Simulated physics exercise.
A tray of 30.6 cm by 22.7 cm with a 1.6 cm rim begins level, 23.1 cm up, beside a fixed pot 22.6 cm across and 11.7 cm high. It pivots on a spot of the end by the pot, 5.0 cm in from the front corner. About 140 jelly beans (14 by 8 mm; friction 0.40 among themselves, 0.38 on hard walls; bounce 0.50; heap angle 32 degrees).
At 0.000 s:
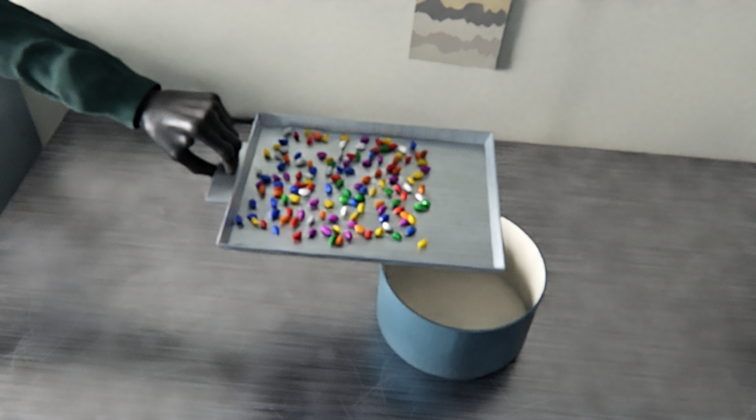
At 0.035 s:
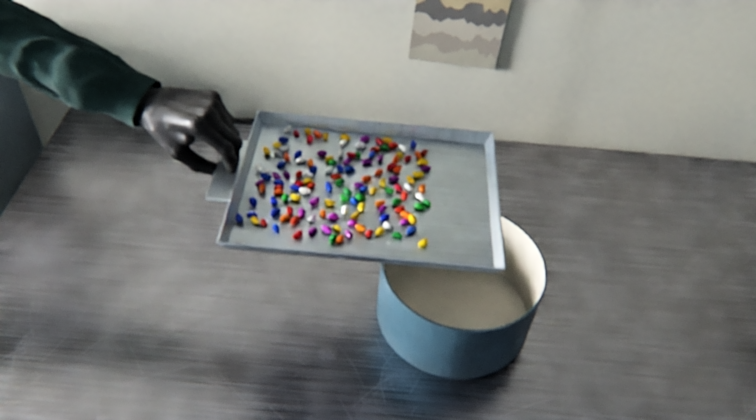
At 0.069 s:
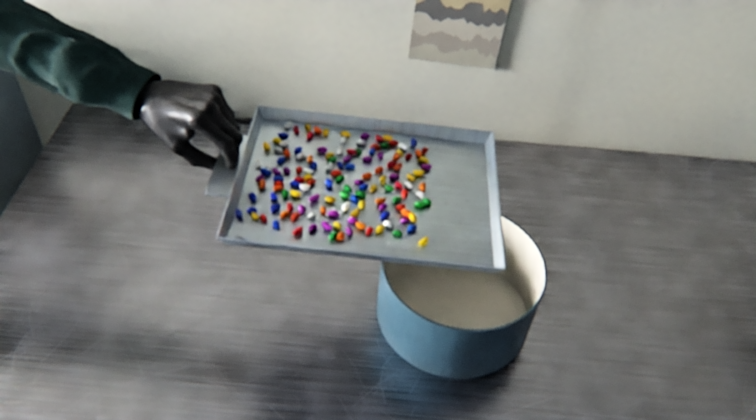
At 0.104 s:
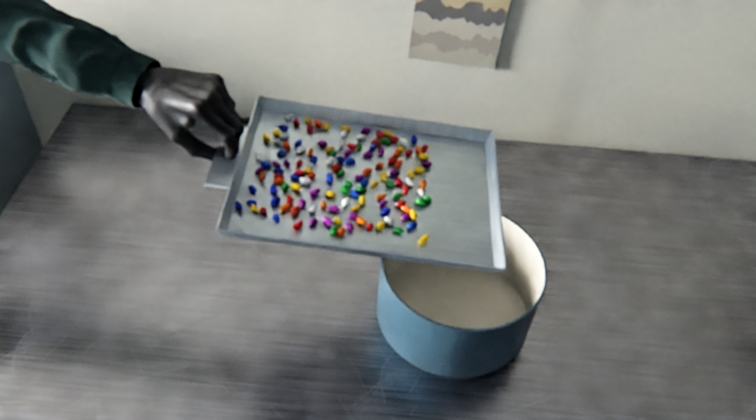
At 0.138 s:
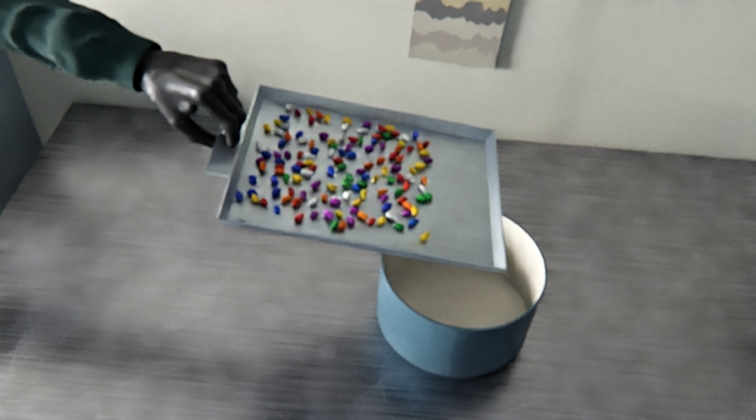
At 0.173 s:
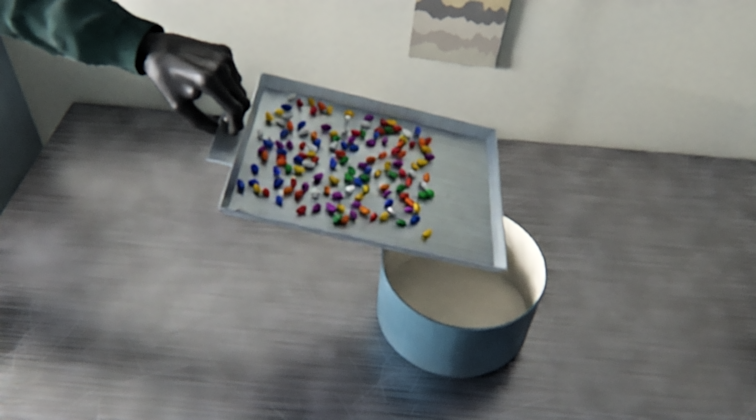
A dark grey, streaked tabletop against a pale wall is seen from above at an angle, with part of a patterned picture at the top. A black-gloved hand in a dark green sleeve holds a grey tray of scattered multicoloured jelly beans at left, its right end over a blue pot with a cream inside. The hand raises the tray's left end slightly, tilting it gently rightward, while the beans barely shift and the camera stays still.
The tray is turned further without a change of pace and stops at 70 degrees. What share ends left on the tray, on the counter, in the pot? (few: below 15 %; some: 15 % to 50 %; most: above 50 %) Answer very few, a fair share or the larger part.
Tray very few, counter the larger part, pot a fair share.
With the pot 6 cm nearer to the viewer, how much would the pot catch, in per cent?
Then about 50 per cent.
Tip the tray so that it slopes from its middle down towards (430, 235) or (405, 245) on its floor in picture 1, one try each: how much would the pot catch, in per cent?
Some 0 and 0 per cent.
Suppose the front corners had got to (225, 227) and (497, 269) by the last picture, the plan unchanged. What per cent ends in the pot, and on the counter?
Pot 0, counter 100.
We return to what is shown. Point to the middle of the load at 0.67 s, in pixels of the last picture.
Near (502, 210).
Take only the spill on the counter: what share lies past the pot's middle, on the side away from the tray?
Some 100 per cent.
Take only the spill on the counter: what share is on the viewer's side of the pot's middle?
About 80 per cent.
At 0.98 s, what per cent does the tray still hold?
Some 5 per cent of the load.
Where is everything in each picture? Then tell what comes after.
In the first picture, tray tilt 0 degrees, front corners at (225, 240) and (497, 263); middle of the pieces at (340, 183); pot at (464, 262).
In the second picture, tray tilt 1 degrees, front corners at (225, 238) and (498, 263); middle of the pieces at (340, 182).
In the third picture, tray tilt 2 degrees, front corners at (225, 234) and (498, 263); middle of the pieces at (340, 179).
In the fourth picture, tray tilt 4 degrees, front corners at (225, 226) and (498, 263), lowest corner right front; middle of the pieces at (341, 173).
In the fifth picture, tray tilt 8 degrees, front corners at (225, 215) and (499, 263), lowest corner right front; middle of the pieces at (342, 166).
In the sixth picture, tray tilt 11 degrees, front corners at (227, 204) and (500, 263), lowest corner right front; middle of the pieces at (344, 159); pot at (464, 260). Its pace works out near 100 degrees a second.
Then, at 0.47 s, tilt 40 degrees; the tray holds 100 %, the pot 0 %.
Then, at 0.67 s, tilt 60 degrees; the tray holds 85 %, the pot 0 %.
Then, at 0.98 s, tilt 70 degrees; the tray holds 5 %, the pot 25 %.
At rest (2.4 s), tray 0 %, counter 70 %, pot 30 %.
